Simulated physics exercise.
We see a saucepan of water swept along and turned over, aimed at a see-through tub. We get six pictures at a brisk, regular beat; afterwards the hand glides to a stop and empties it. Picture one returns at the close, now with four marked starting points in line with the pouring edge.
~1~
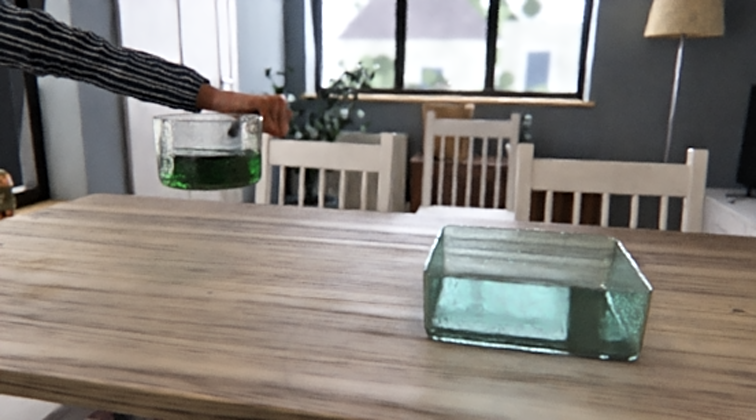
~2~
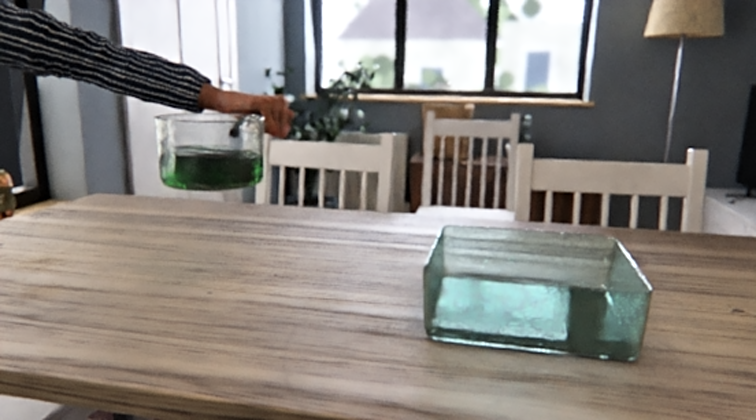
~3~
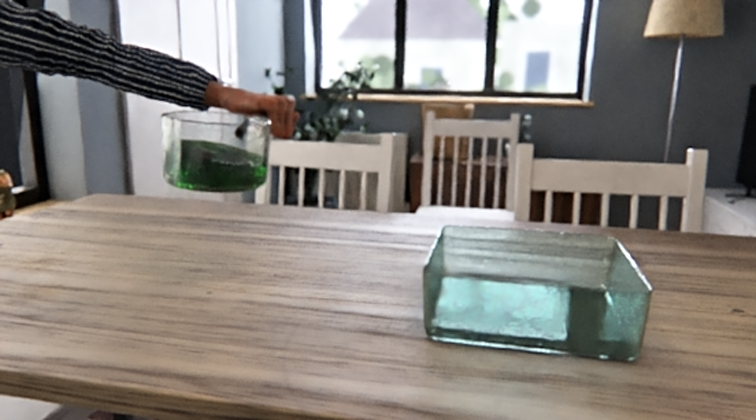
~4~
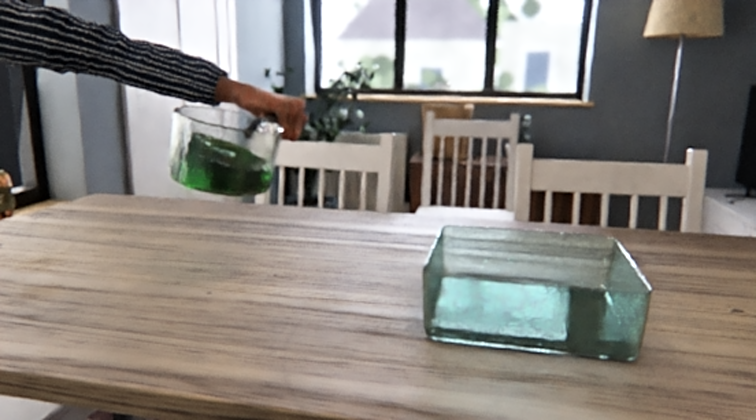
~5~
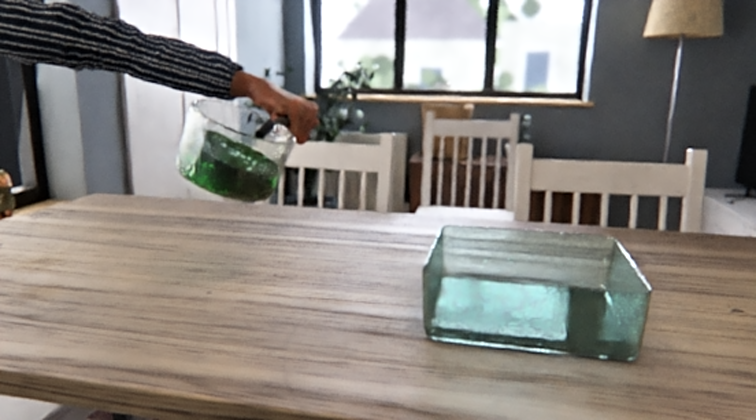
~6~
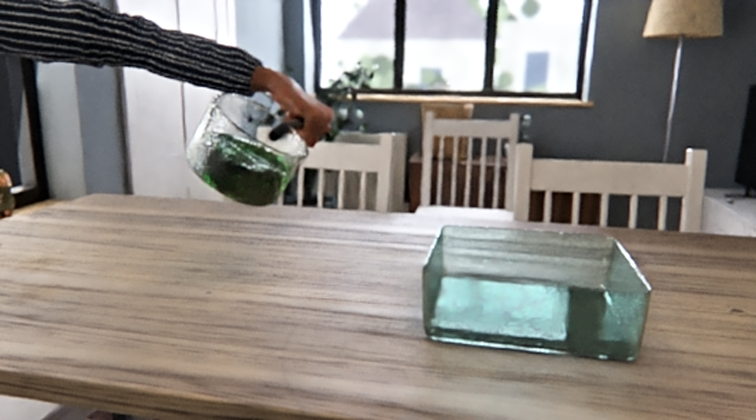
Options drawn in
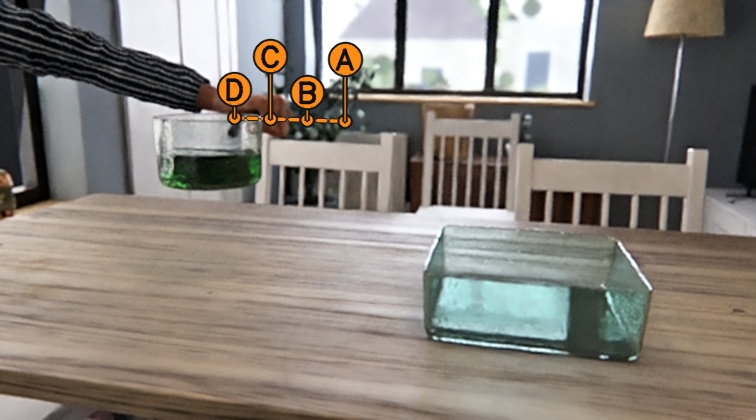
A hand at the end of a dark striped sleeve holds a clear glass pan of green liquid at the upper left, first level, then shifting slightly right and tilting steadily rightward as the liquid slants inside. Below, a see-through greenish rectangular tub rests on the right of a wooden table. The still camera faces a dining room with pale chairs, a window and a lamp.
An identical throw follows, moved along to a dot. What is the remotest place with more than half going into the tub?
Choose B.
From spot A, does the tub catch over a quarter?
Yes, it does.
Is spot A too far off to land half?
No.
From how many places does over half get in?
Two of the four.
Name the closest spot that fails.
That is spot C.
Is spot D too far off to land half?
Yes, that goes wrong.
In orange, A at (345, 121); B at (307, 120); C at (270, 118); D at (234, 117).
With A, about 70 % lands in the tub, 4 % falls short and 27 % goes beside or beyond.
With B, about 66 % lands in the tub, 16 % falls short and 18 % goes beside or beyond.
With C, about 12 % lands in the tub, 85 % falls short and 3 % goes beside or beyond.
With D, about 0 % lands in the tub, 98 % falls short.
